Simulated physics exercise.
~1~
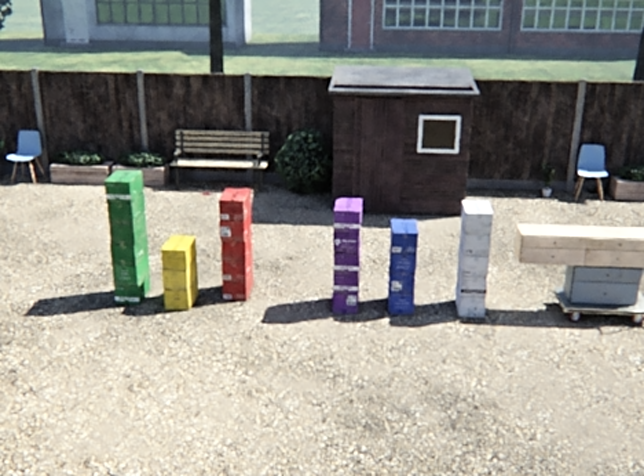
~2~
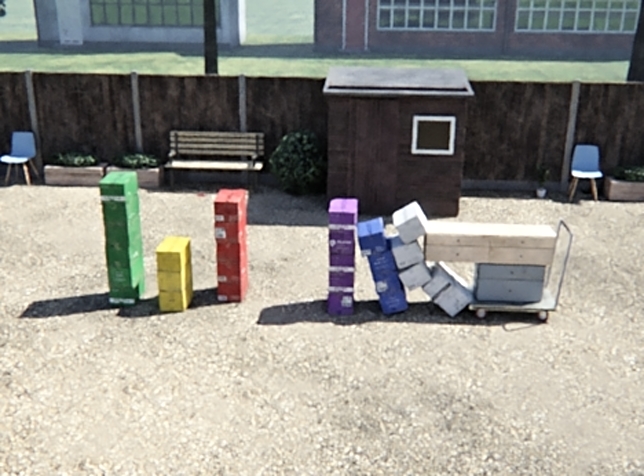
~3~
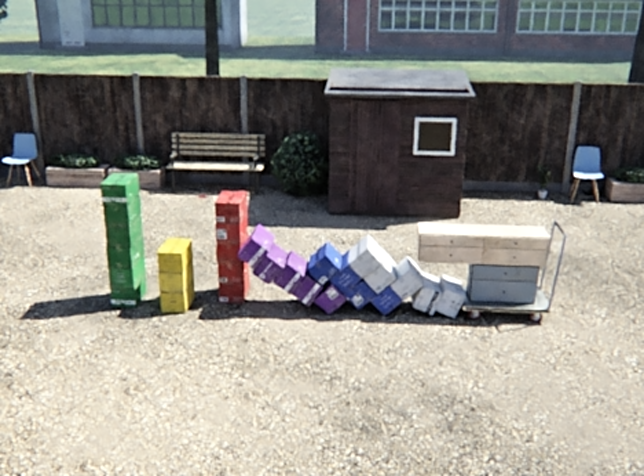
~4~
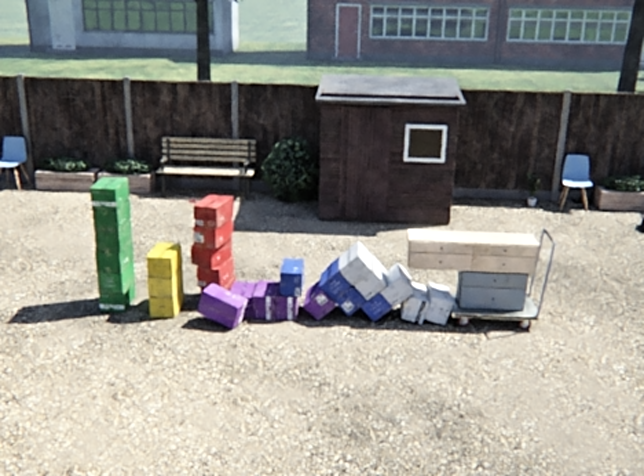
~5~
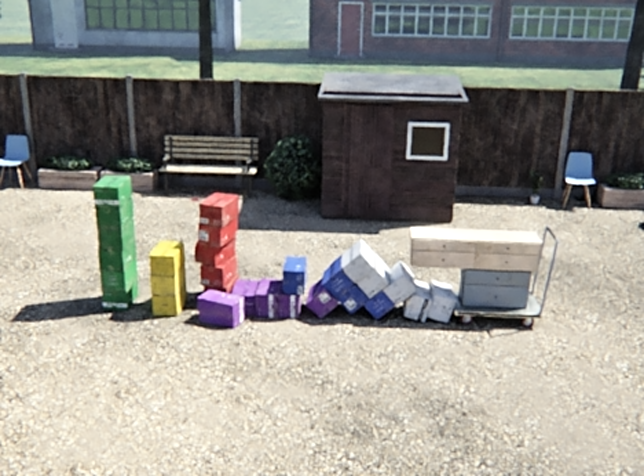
In a gravel back yard, a loaded trolley rolled left into a white stack of boxes, toppling it into the blue and then the purple, which knocked the red stack crooked but left it standing beside the untouched yellow and green ones.
